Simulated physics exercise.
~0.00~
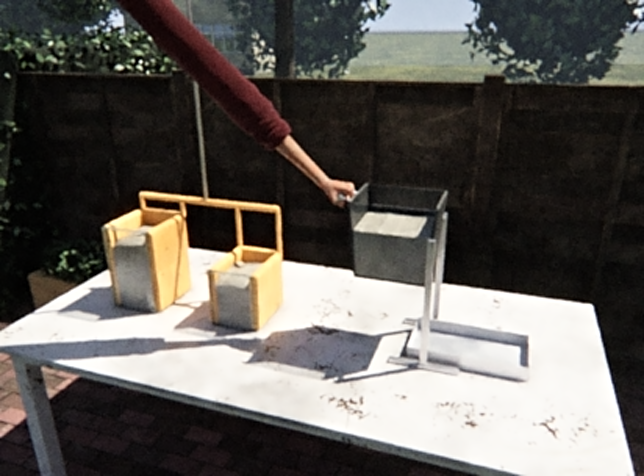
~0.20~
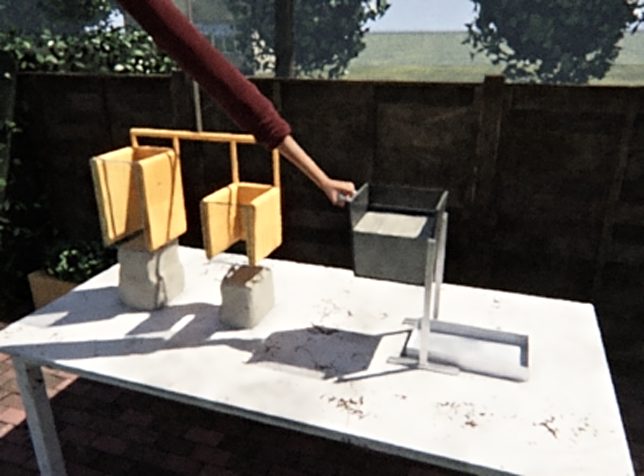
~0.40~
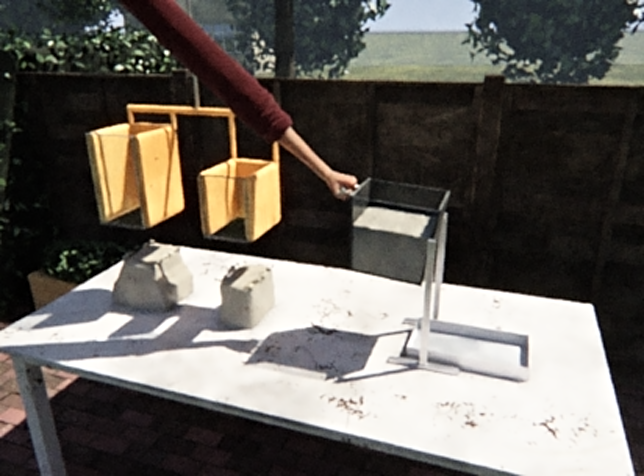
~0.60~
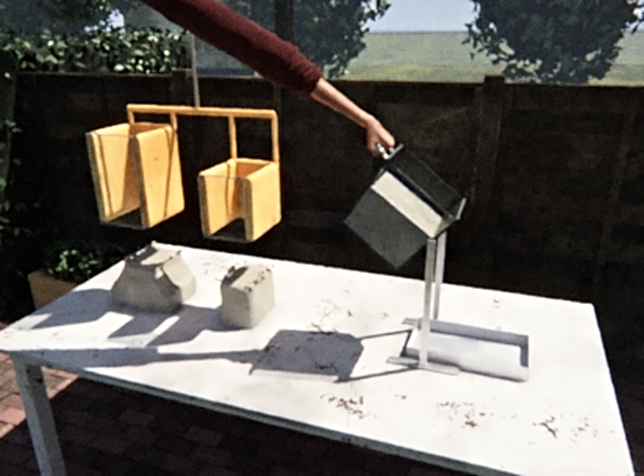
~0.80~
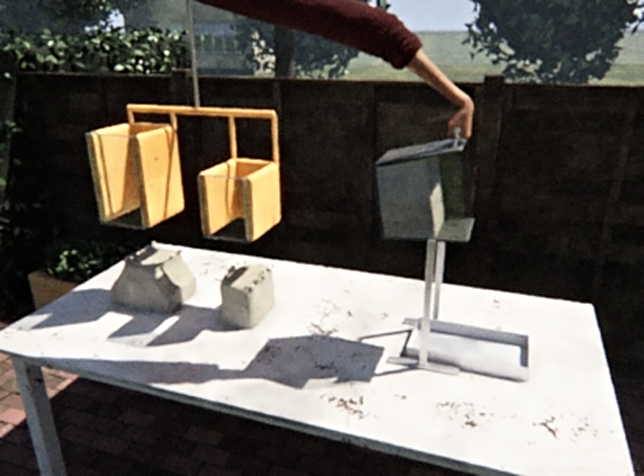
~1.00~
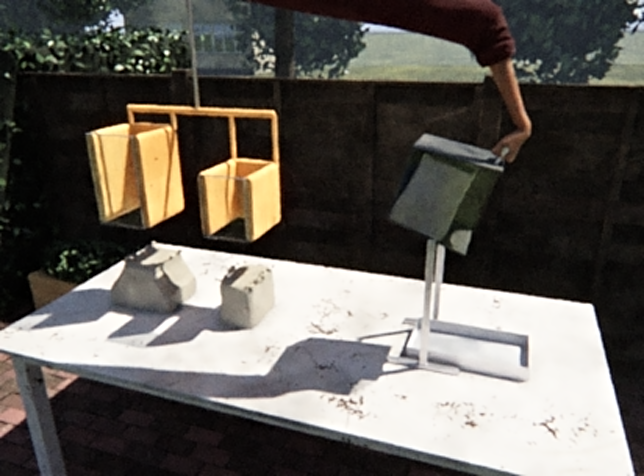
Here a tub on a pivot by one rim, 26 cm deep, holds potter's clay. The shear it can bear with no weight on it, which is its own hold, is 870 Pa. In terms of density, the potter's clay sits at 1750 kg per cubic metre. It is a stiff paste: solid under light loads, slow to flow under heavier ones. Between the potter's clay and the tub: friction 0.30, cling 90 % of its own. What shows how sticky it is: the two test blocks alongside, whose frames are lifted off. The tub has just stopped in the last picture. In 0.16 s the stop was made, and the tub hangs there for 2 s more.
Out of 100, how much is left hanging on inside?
Around 39 out of 100.
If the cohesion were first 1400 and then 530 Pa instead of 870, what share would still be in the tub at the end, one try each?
Try one gives 100 per cent, try two gives 35 per cent.
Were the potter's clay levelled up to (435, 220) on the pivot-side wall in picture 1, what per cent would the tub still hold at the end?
30 %.
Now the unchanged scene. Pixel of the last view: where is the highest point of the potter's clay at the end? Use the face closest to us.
(398, 203).
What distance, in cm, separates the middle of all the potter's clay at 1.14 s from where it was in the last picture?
Shift: Some 7 cm.
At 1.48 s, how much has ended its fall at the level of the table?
Some 40 per cent.
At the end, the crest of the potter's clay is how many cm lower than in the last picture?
Roughly 15 cm.
After 1.14 s, the tub is at 107 degrees and holds 97 %.
After 1.31 s, the tub is at 107 degrees and holds 46 %.
After 1.48 s, the tub is at 107 degrees and holds 39 %.
After 1.65 s, the tub is at 107 degrees and holds 39 %.
After 3.00 s, the tub is at 107 degrees and holds 39 %.
